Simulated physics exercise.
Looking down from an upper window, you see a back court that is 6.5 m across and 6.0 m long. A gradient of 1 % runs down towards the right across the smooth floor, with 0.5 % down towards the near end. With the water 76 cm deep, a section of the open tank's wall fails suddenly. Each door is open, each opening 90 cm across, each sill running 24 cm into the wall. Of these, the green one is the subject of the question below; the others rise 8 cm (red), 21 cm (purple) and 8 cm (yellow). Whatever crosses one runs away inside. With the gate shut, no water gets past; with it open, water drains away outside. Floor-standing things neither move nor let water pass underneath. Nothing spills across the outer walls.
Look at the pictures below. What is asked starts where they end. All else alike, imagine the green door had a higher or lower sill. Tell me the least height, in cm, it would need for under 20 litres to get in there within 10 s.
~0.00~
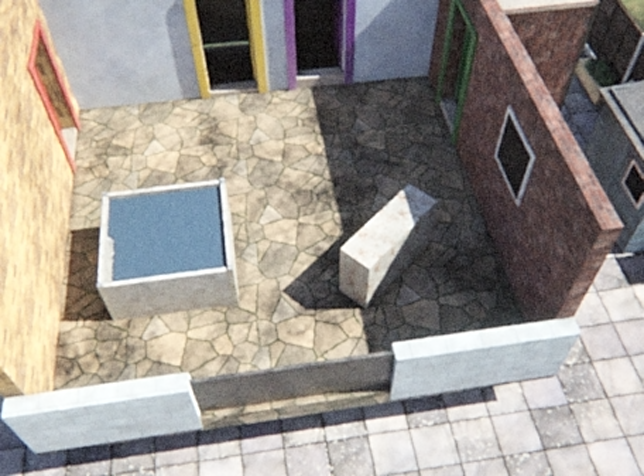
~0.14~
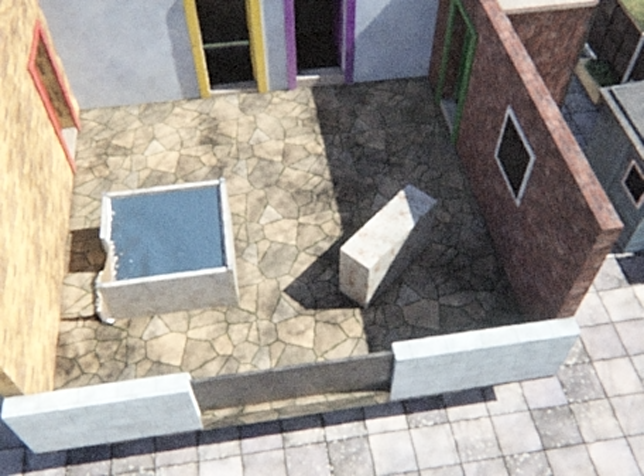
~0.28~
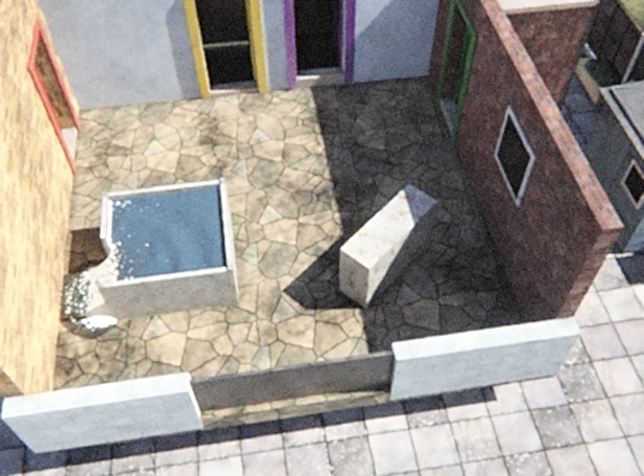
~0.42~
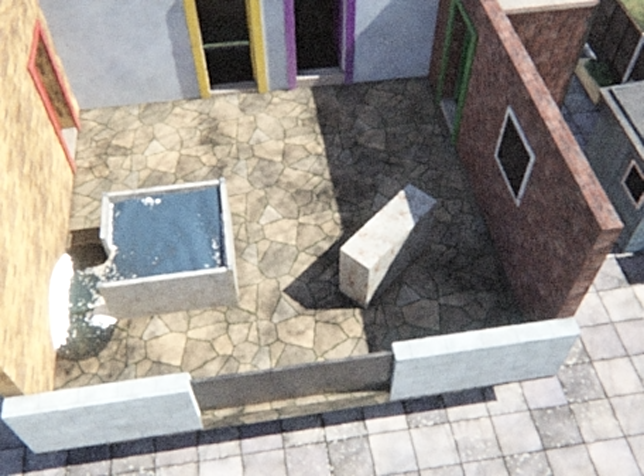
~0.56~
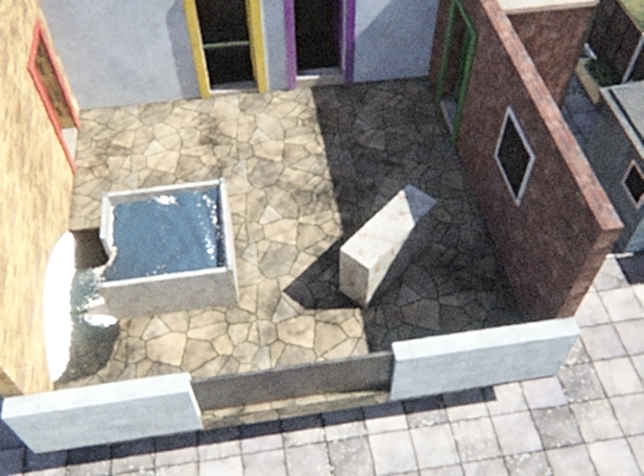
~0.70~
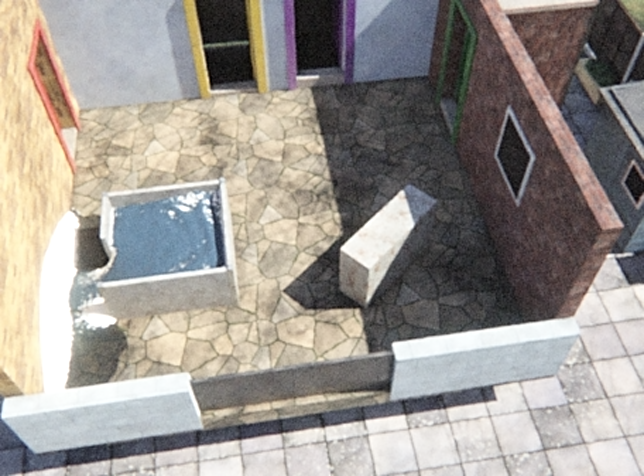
You would need roughly 8.5 cm.
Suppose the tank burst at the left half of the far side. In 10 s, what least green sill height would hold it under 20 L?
Then it needs around 12.5 cm.
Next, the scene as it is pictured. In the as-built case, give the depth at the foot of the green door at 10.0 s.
A ruler would read roughly 10.0 cm.
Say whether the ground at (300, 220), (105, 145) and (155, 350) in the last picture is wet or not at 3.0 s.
One by one: Clear, drenched, drenched.
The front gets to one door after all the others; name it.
The green door.
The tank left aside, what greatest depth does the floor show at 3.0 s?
Close to 30 centimetres.
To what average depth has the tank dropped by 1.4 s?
48 cm, roughly.
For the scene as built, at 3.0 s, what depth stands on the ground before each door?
At the green door the depth is 0 cm, at red 3 cm, at purple 0 cm and at yellow 8 cm.
After 1.4 s water covers 15 % of the floor, deepest (51 cm) near (50, 423); it has not reached the green door.
After 3.0 s water covers 45 % of the floor, deepest (30 cm) near (61, 304); it has not reached the green door.
After 10.0 s water covers 95 % of the floor, deepest (12 cm) near (482, 213); 10 cm at the green door, 0 litres in over its 15 cm sill.
At the green door as built, the water arrived by 5.2 s and peaked near 12 cm at 7.6 s.
Run again over the same 10 s with other heights there, 37 litres in over 7 cm, 6 litres over 10 cm. The limit of 20 litres is kept from about 8.5 cm up.
